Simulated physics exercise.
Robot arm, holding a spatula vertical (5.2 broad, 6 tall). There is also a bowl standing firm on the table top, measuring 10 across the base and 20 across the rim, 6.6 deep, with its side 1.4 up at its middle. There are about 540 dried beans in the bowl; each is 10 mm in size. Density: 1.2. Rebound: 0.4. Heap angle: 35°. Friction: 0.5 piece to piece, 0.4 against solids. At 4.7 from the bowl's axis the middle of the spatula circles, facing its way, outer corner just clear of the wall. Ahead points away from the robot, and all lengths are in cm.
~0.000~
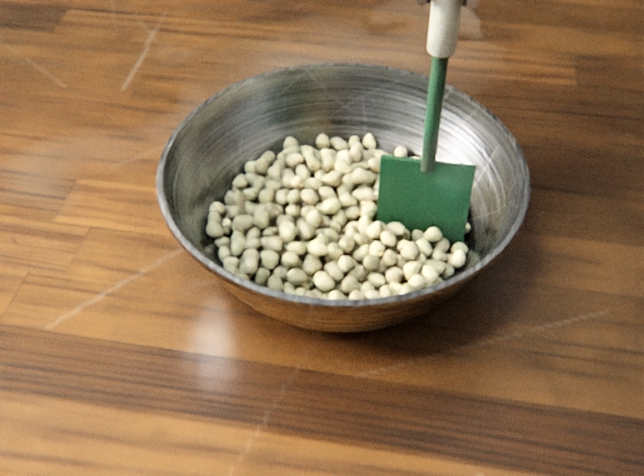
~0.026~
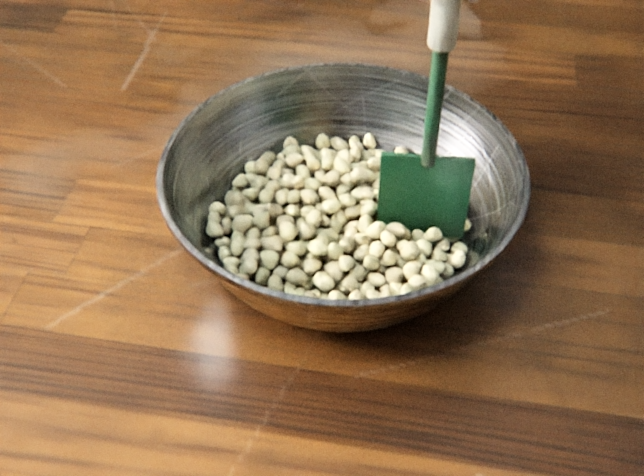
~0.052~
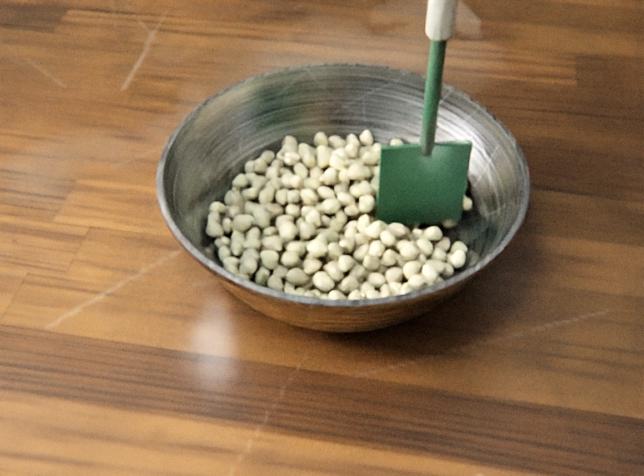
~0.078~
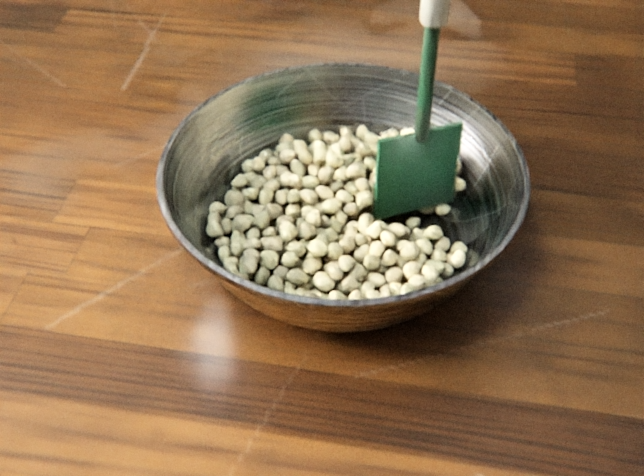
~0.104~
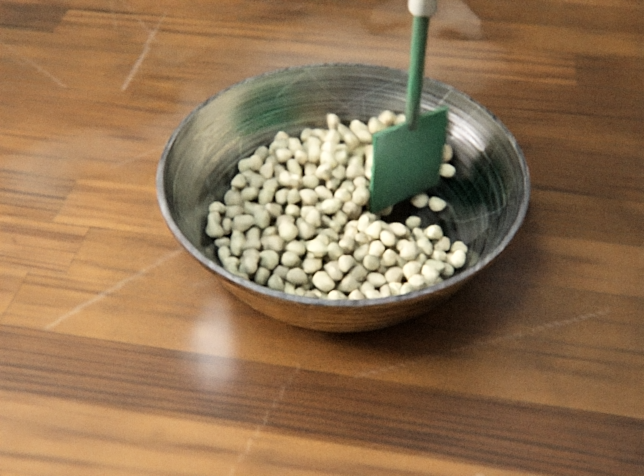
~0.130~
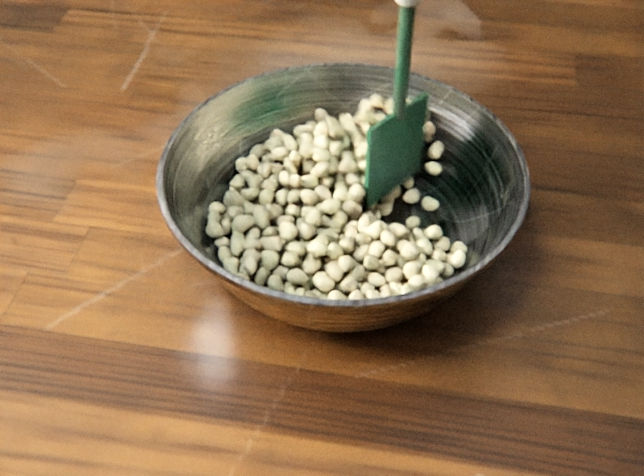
The clip opens on a metal bowl of pale beans on a wooden table, with a green spatula held upright at the right side. The spatula sweeps toward the back of the bowl, turning as it goes, pushing beans into a heap there and leaving a mostly bare patch of metal at the right.
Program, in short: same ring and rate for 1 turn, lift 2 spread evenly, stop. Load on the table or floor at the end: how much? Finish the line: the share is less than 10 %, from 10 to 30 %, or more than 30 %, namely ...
The share is less than 10 %.
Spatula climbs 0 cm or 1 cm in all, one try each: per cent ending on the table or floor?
Near 10 in a hundred, then near 5 in a hundred.
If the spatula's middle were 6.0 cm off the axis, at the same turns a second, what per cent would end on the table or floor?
Near 0 percent.
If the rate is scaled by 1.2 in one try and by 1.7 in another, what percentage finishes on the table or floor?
Estimates in order: Near 5 % and near 15 %.
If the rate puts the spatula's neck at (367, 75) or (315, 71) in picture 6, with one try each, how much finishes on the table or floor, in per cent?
Near 10 per cent for the first, near 20 per cent for the second.
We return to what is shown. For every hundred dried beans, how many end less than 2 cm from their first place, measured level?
Around 30 per cent.
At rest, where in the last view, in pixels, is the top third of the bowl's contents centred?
Centre of top third: Approx. (400, 218).
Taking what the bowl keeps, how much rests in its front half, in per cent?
Estimate: Some 50 %.
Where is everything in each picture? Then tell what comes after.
The spatula neck at (431, 140), 0° round; upper third of the load around (337, 212), from x 215 to 460, top at y 140; 541 in the bowl, in the first picture.
The spatula neck at (431, 134), 4° round; upper third of the load around (338, 210), from x 215 to 465, top at y 140, in the second picture.
The spatula neck at (430, 122), 16° round; upper third of the load around (343, 197), from x 215 to 465, top at y 140, in the third picture.
The spatula neck at (424, 110), 29° round; upper third of the load around (346, 185), from x 215 to 460, top at y 130, in the fourth picture.
The spatula neck at (414, 98), 42° round; upper third of the load around (341, 179), from x 215 to 460, top at y 115, in the fifth picture.
The spatula neck at (401, 89), 55° round; upper third of the load around (336, 166), from x 215 to 460, top at y 100; 541 in the bowl, in the sixth picture.
After 0.36 s, 173° round, highest piece 8 above the table; 538 in the bowl, 3 in flight or on the tool.
After 0.60 s, 291° round, highest piece 9 above the table; 526 in the bowl, 11 on the table or floor, 4 in flight or on the tool.
After 0.91 s, 0° round, highest piece 6 above the table; 523 in the bowl, 18 on the table or floor.
After 1.61 s, 0° round, highest piece 6 above the table; 523 in the bowl, 18 on the table or floor.
In the end, 523 in the bowl, 18 on the table or floor. That is 3 % on the table or floor.
